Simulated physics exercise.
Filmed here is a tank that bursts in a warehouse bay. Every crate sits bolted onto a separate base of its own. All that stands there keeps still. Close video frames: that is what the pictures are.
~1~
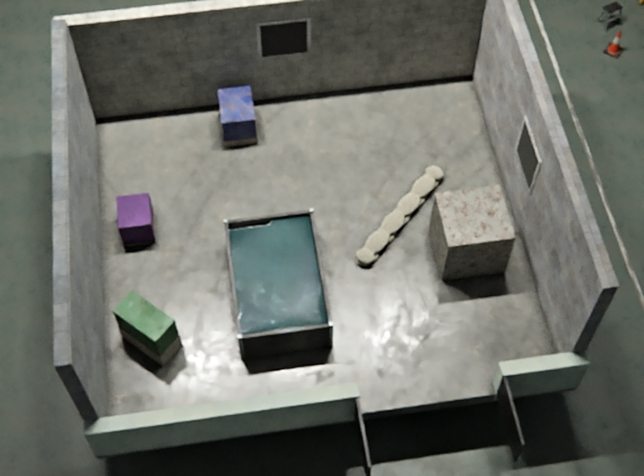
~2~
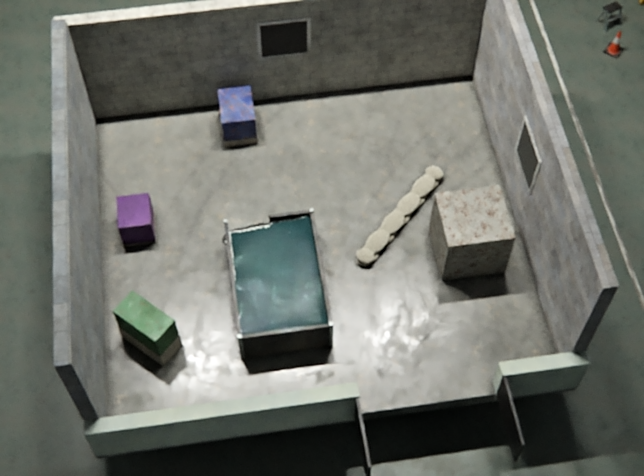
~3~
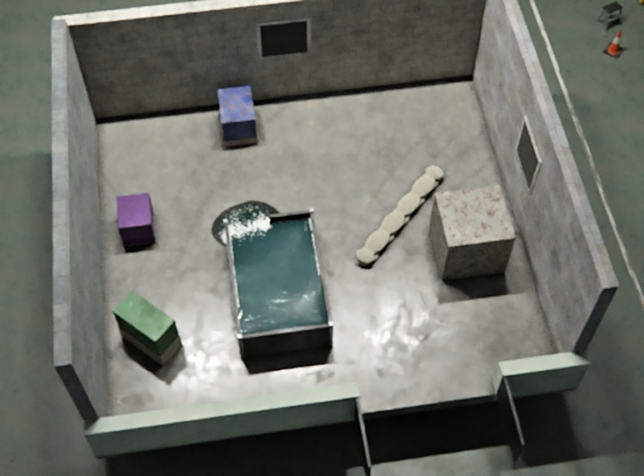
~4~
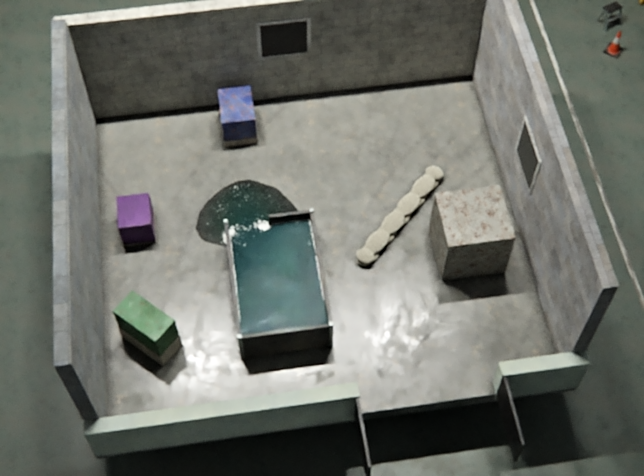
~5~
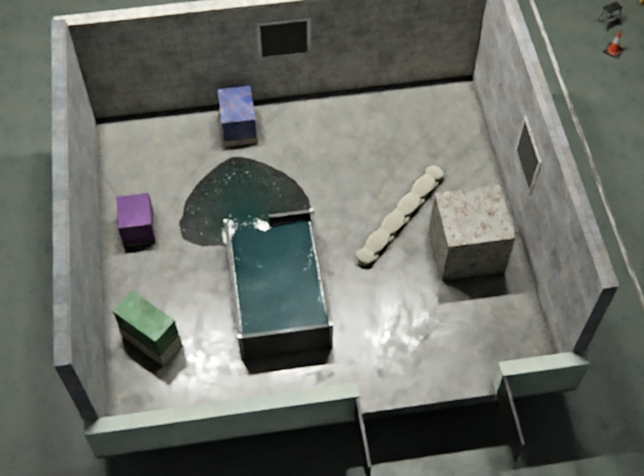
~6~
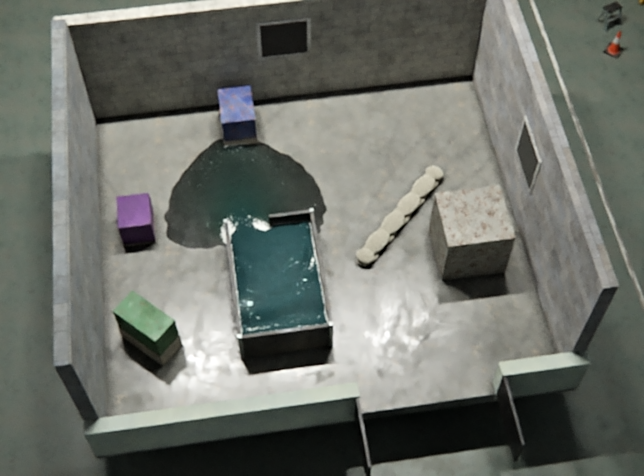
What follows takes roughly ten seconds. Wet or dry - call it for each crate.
Calls: Blue crate - wet; green crate - dry; purple crate - wet.
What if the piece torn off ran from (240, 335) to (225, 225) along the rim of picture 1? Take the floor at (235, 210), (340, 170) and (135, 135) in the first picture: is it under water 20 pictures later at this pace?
Taking the points one after the other, they come out inundated, not soaked and inundated.
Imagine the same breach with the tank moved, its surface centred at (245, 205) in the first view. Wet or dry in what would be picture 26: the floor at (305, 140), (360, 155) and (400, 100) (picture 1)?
As listed: Awash, flooded, wet.
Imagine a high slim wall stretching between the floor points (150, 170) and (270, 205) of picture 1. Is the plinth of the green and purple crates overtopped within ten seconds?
The green crate is not reached and the purple crate is reached.
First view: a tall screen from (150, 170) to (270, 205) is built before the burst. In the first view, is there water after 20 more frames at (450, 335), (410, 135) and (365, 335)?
One after the other: Not flooded, wet, free of water.
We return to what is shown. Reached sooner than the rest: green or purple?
That would be the crate marked purple.
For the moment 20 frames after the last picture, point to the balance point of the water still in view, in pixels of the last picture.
Somewhere near (248, 207).
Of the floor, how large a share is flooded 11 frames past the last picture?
That's roughly 30 per cent.
A moment on, water covers 20 % of the floor; the blue crate water round its plinth, the green crate not reached, the purple crate water round its plinth.
Next, water covers 30 % of the floor; the blue crate water round its plinth, the green crate not reached, the purple crate water round its plinth.
Then, water covers 35 % of the floor; the blue crate water round its plinth, the green crate not reached, the purple crate water round its plinth.
Later, water covers 55 % of the floor; the blue crate water round its plinth, the green crate water round its plinth, the purple crate water round its plinth.
In the end, water covers 80 % of the floor; the blue crate was topped, the green crate stayed above the water, the purple crate was topped.
